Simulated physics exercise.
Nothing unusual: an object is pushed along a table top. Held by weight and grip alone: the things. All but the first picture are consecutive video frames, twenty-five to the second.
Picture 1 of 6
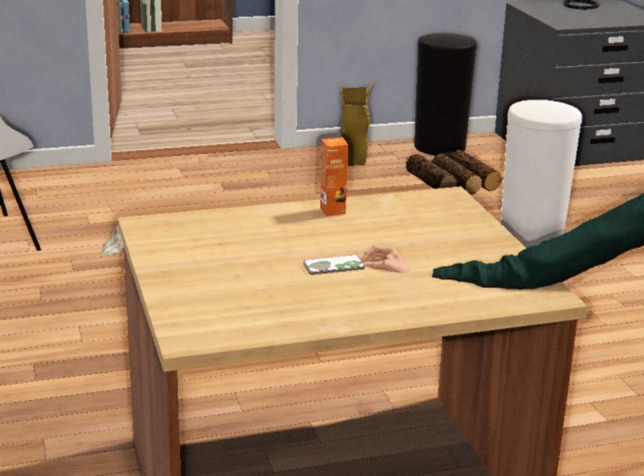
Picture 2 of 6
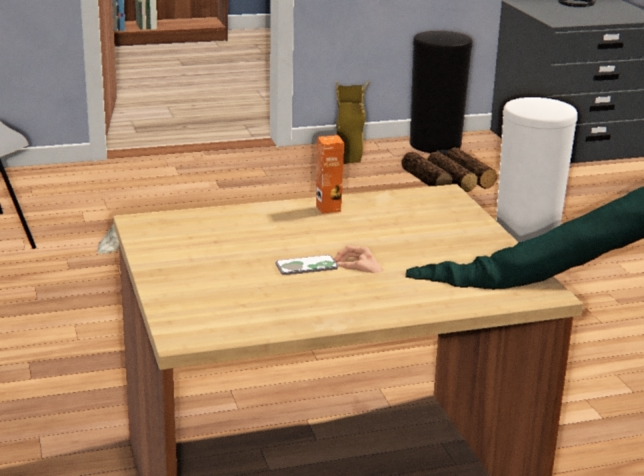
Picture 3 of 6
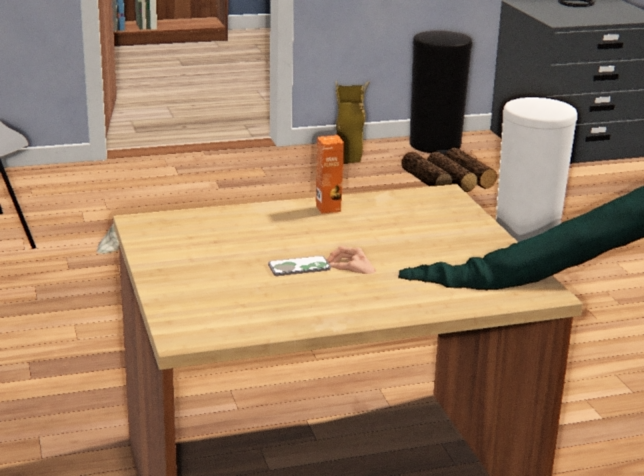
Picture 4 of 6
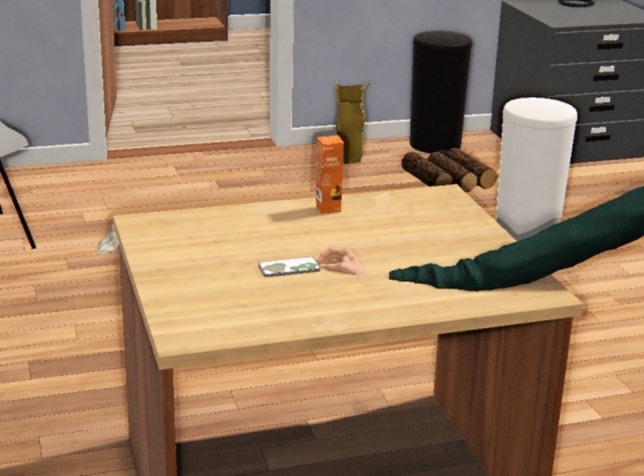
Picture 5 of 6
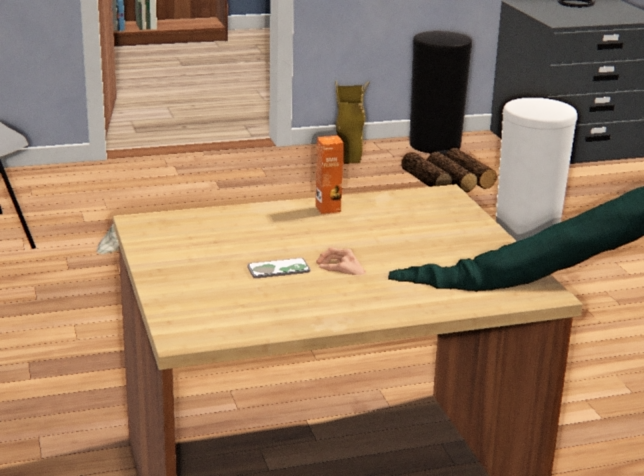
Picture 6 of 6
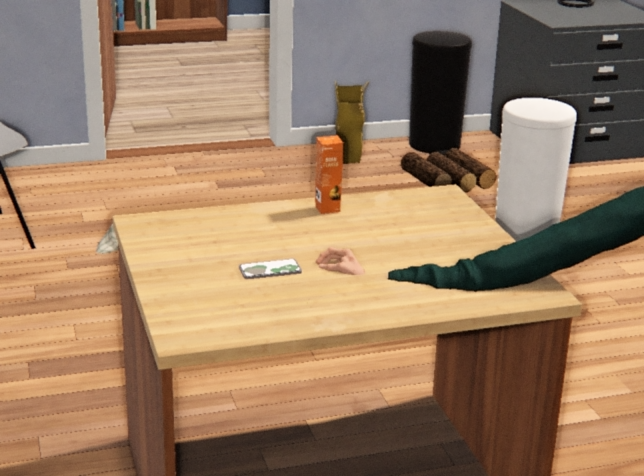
A hand in a dark green sleeve reaches in from the right over a pale wooden table, seen from above at an angle in a wood-floored room. An orange box stands near the back edge, with a black bin, a white bin, logs and grey drawers behind. The hand pushes a grey phone leftward, then stays back while the phone slides slightly farther left.
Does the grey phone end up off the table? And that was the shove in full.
No. It never passes the edge.
Then, 0.10 s on from there, grey phone shifted a little near (261, 270).
Then, 0.40 s on from there, grey phone resting near (260, 270).
In the end, moved from the start, grey phone. At the end, from the last picture's camera, grey phone near (260, 270).
